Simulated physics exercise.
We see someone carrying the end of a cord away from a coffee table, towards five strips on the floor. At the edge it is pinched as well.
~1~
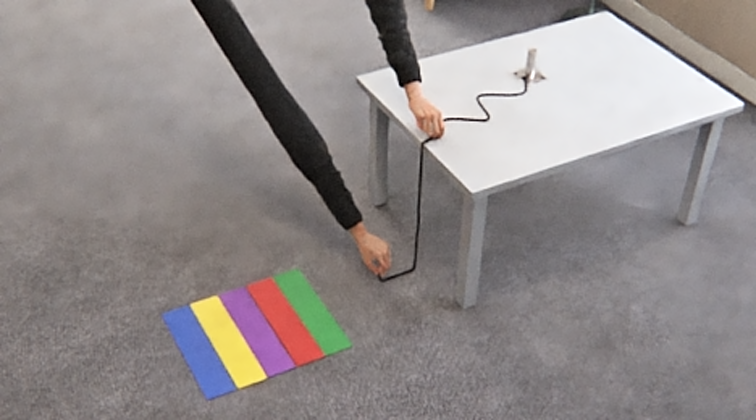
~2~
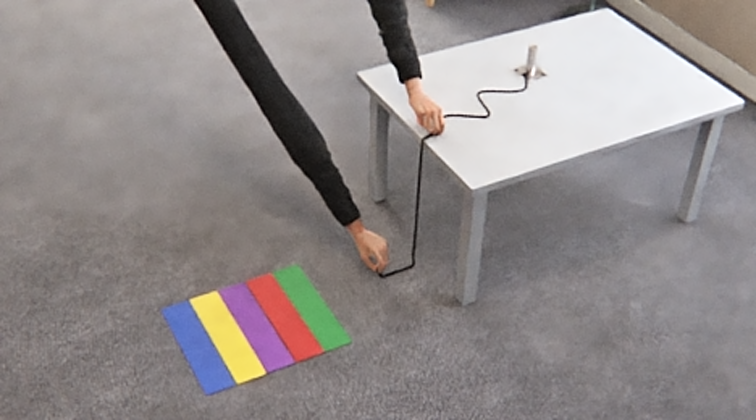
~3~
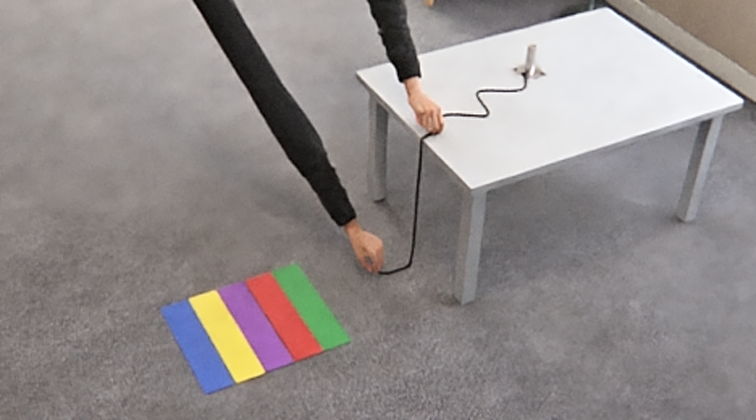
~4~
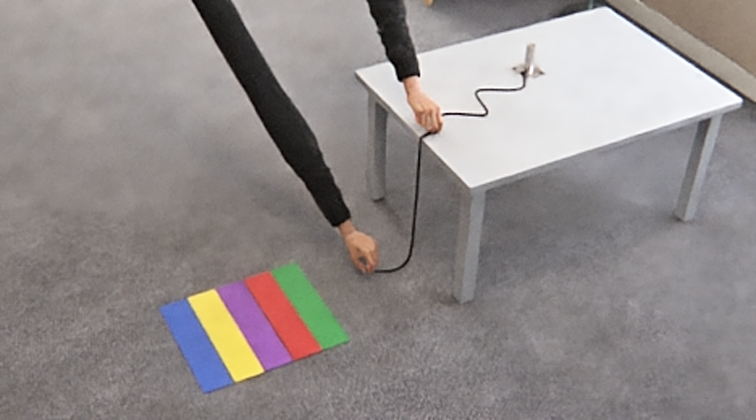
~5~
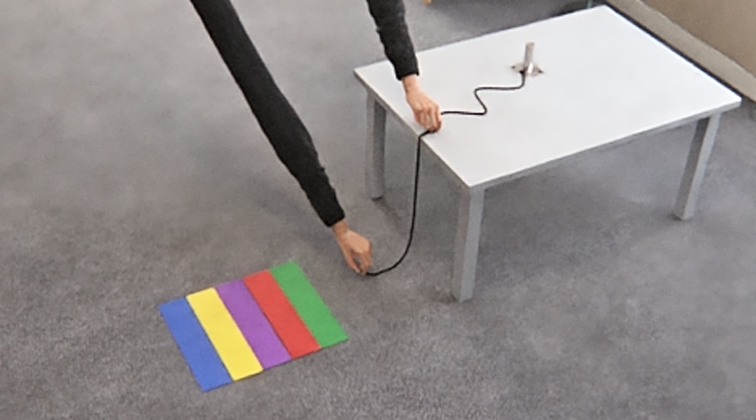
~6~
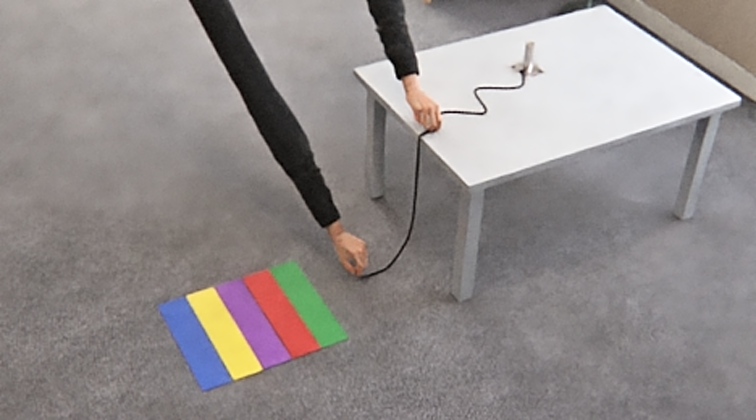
The footage shows one hand pinching a black cord at the edge of a white table while another hand, low near the floor, draws the cord's end slightly left toward five coloured strips, the hanging section gradually curving.
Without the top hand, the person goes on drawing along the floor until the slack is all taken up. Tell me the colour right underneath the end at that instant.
Right underneath is yellow.
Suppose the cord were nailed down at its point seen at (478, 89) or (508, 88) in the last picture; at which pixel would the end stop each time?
Pixel positions per try: (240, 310); (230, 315).
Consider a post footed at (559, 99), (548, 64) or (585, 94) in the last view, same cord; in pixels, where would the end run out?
Results per try: (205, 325); (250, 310); (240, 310).
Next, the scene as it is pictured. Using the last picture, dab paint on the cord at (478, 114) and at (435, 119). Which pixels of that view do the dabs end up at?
End positions: About (436, 118) and about (398, 146).
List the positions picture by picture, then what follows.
In the first frame, end (380, 273); green (329, 336); red (301, 346); purple (273, 357); yellow (244, 367); blue (214, 378).
In the second frame, end (377, 270); cord through (524, 89) (481, 101) (450, 115) (422, 151) (417, 205) (413, 254).
In the third frame, end (373, 270).
In the fourth frame, end (367, 271); cord through (523, 87) (479, 100) (448, 114) (420, 150) (416, 203) (410, 253).
In the fifth frame, end (361, 271).
In the sixth frame, end (356, 272); cord through (522, 86) (478, 98) (447, 112) (419, 148) (415, 201) (399, 254).
Soon after, end near (271, 301); over red.
Then, end near (238, 313); over purple.
At full stretch, end near (217, 320); over yellow. It halts on the yellow strip.
